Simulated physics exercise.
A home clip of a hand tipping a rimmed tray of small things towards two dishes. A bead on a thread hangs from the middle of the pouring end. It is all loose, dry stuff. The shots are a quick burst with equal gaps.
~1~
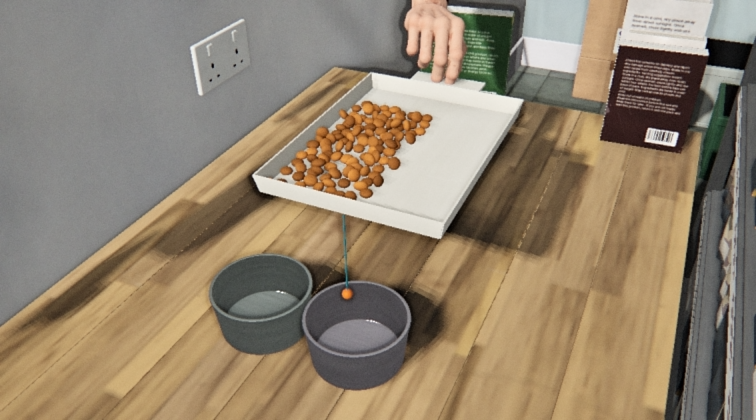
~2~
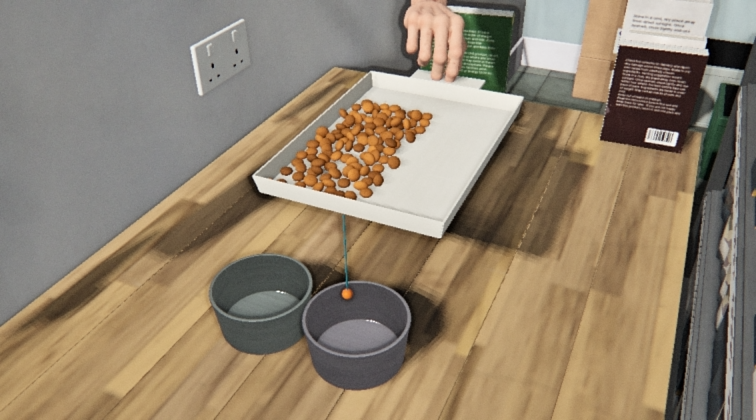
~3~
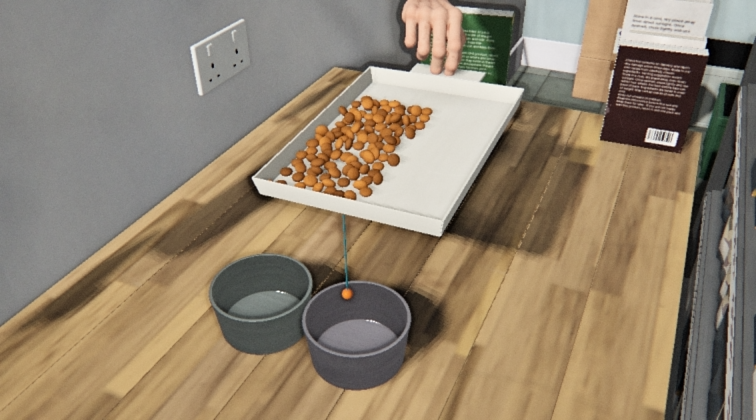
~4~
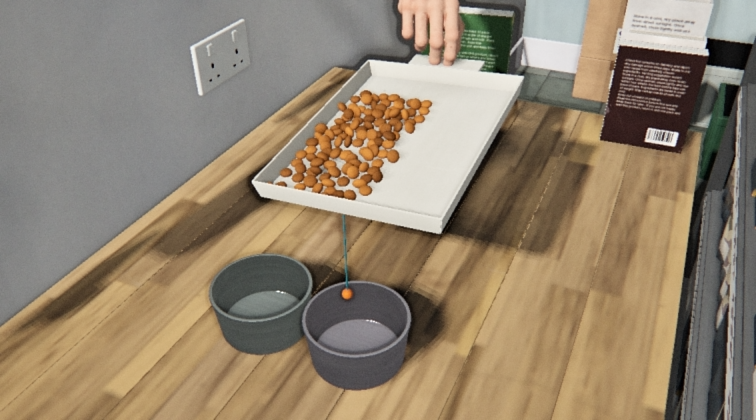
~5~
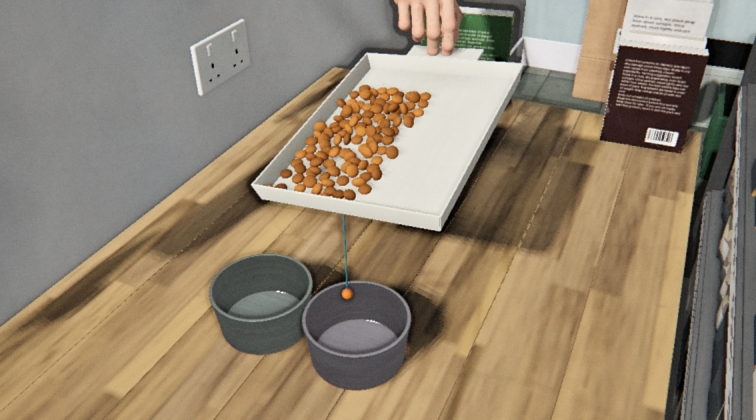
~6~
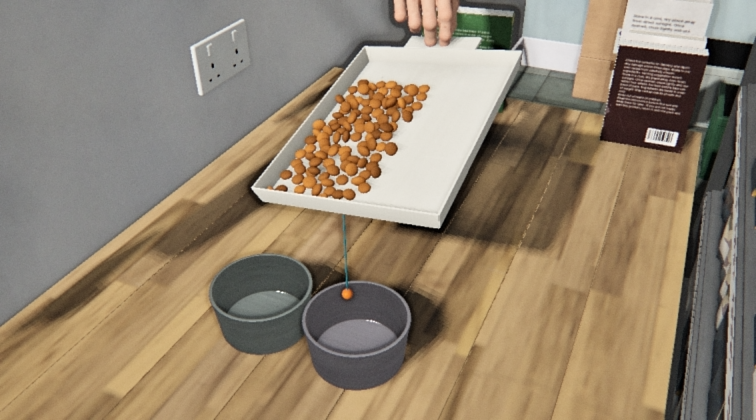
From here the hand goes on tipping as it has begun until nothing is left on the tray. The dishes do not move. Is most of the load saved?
In the dishes lies over half of it.
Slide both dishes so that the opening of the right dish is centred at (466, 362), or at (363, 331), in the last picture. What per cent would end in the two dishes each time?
About 0 and 90 per cent.
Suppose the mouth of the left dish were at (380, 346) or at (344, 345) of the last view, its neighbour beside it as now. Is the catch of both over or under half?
First below a half, then less than half.
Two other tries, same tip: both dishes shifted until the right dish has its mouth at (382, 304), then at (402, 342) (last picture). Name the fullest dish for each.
First left, then the left dish.
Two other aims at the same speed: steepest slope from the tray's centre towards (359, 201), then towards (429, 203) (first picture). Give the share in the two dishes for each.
About 30 and 10 per cent.
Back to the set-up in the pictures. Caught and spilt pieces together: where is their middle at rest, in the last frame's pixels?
At about (267, 310).
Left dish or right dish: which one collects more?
The winner is the left-hand dish.
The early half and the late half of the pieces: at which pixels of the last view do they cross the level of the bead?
At about (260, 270), then at (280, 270).
Shortly afterwards, tray tipped steeply; all but a few on the tray; only a few in the air.
Next, tray tipped right over; a little on the tray; only a few in the right dish; the bulk in the left dish; only a few outside both; only a few in the air.
Some moments later, tray tipped past a quarter turn; only a few in the right dish; all but a few in the left dish; only a few outside both.
In the end, tray tipped past a quarter turn; only a few in the right dish; all but a few in the left dish; only a few outside both.
